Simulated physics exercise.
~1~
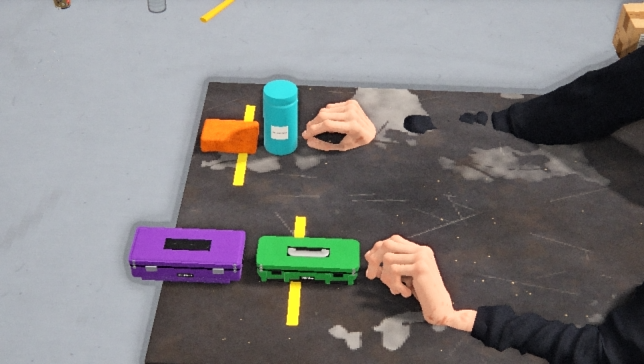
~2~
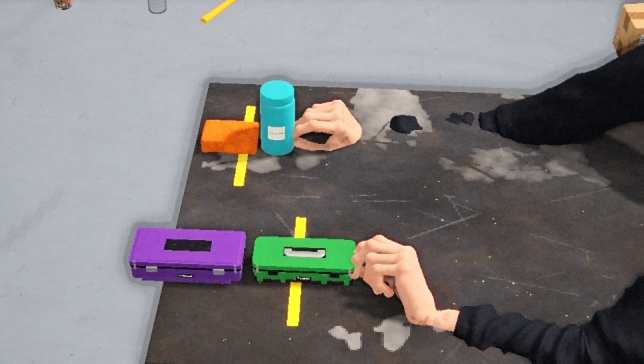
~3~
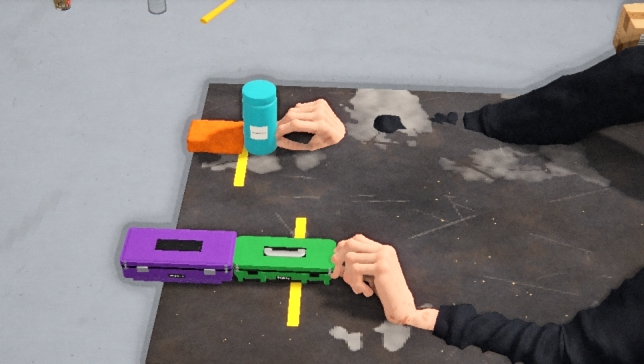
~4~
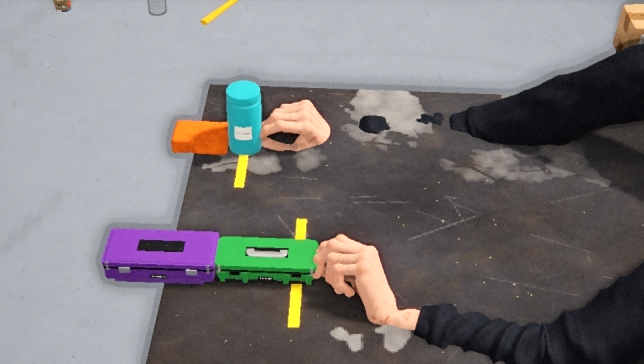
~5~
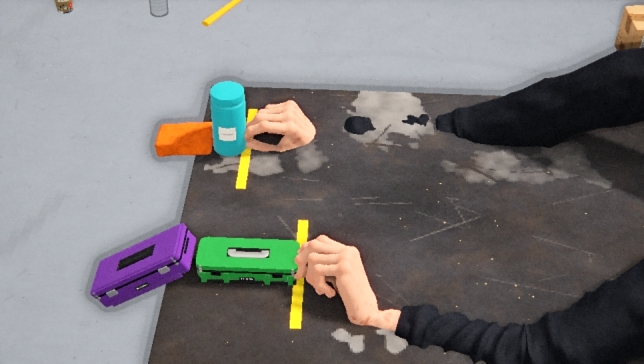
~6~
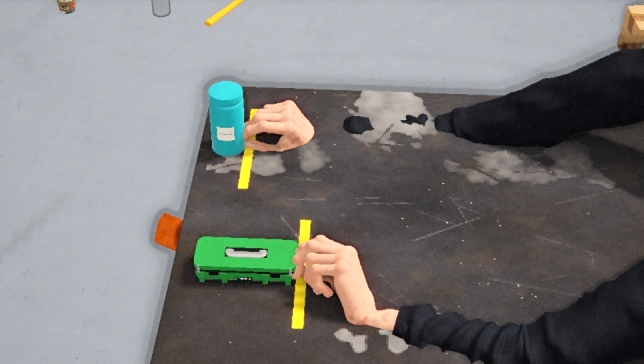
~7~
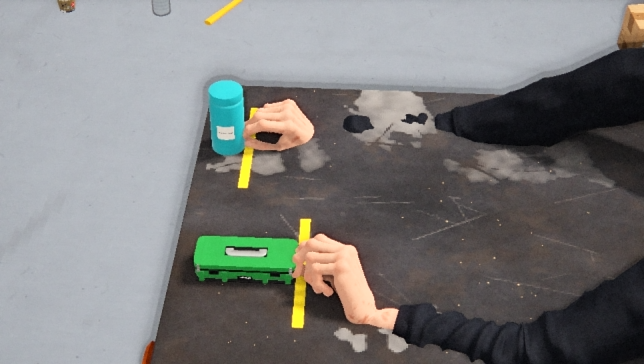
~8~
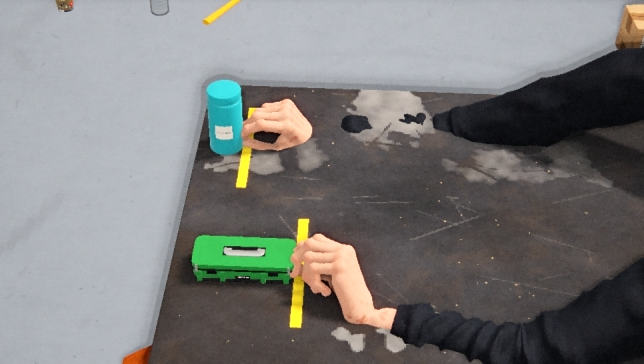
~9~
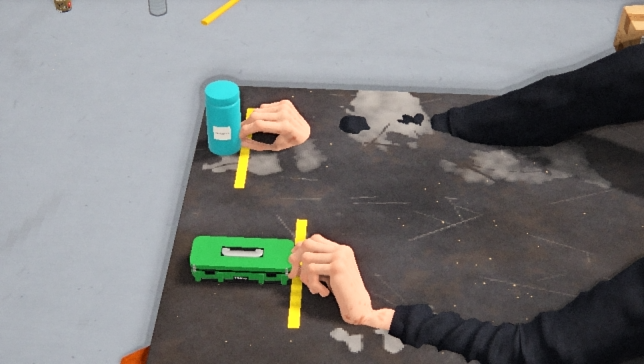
Two hands push a green case and turquoise jar left, knocking two objects off the table.
